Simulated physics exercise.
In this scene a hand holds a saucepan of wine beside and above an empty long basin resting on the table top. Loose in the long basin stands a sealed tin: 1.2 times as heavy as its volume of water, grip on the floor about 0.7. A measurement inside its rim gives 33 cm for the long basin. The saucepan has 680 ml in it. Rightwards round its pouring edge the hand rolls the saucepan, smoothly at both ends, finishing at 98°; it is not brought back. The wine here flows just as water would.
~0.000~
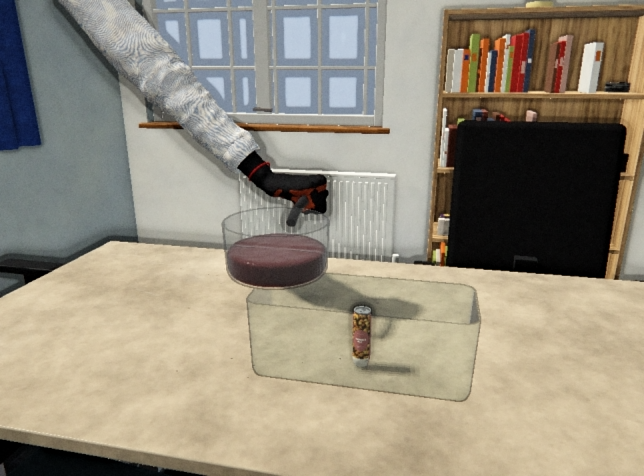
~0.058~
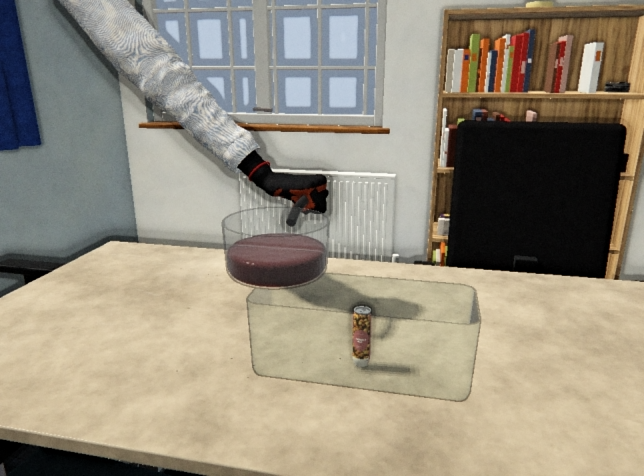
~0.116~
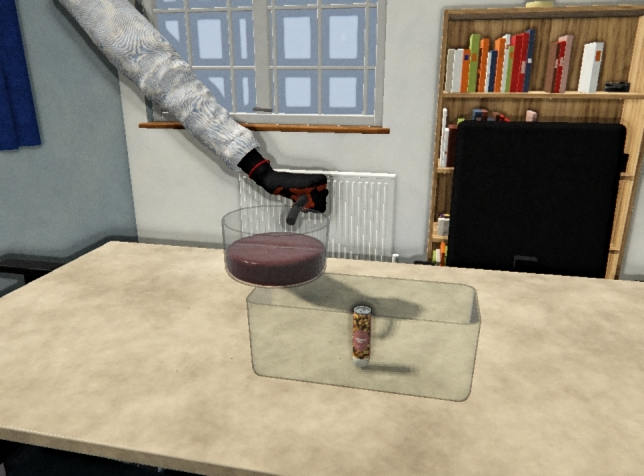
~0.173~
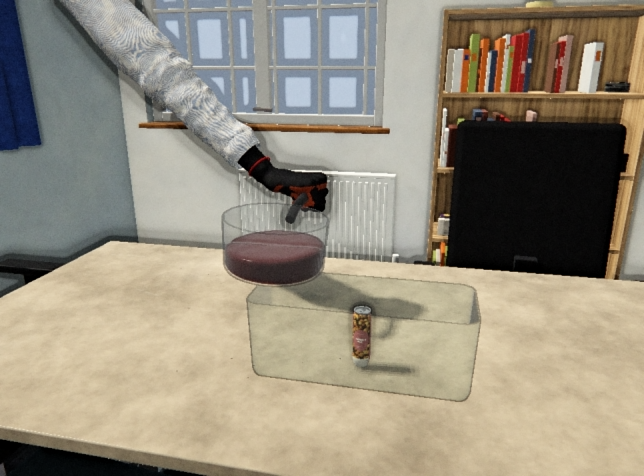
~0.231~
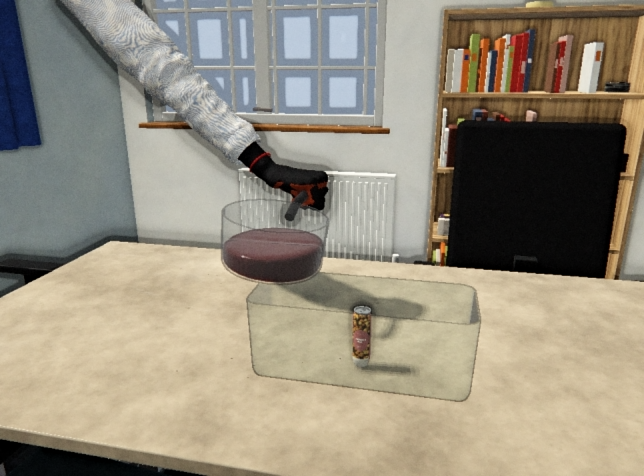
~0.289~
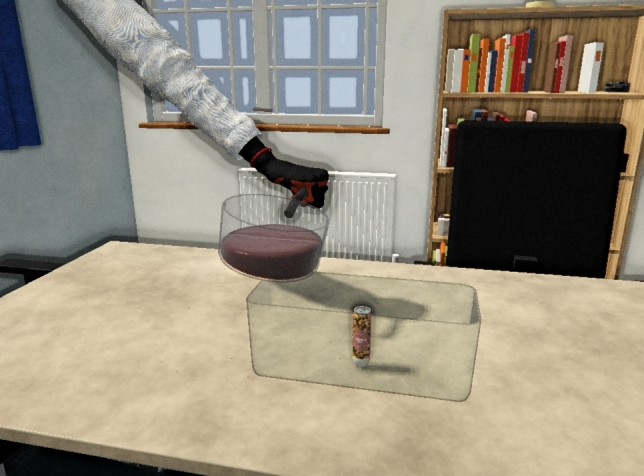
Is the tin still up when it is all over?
Yes, the tin stays standing.
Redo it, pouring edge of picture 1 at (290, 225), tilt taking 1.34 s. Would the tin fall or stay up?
Then the tin comes down.
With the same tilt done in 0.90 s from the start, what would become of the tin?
Result: Tin upright.
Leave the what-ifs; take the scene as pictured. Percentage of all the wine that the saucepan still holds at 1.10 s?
About 26 per cent.
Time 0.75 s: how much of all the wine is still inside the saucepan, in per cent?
Roughly 84 per cent.
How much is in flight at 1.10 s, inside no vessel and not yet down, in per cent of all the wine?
Close to 22 per cent.
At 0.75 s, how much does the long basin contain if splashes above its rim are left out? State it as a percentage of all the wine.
Estimate - around 0 in a hundred parts.
After 0.75 s the tilt is 59° and 84 per cent is still to pour; the tin stands where it began.
After 1.10 s the tilt is 90° and 26 per cent is still to pour; the tin stands where it began.
After 1.45 s the tilt is 98° and 3 per cent is still to pour; the tin stands where it began.
After 1.84 s the tilt is 98° and 0 per cent is still to pour; the tin stands where it began.
In the end the tin stands where it began.
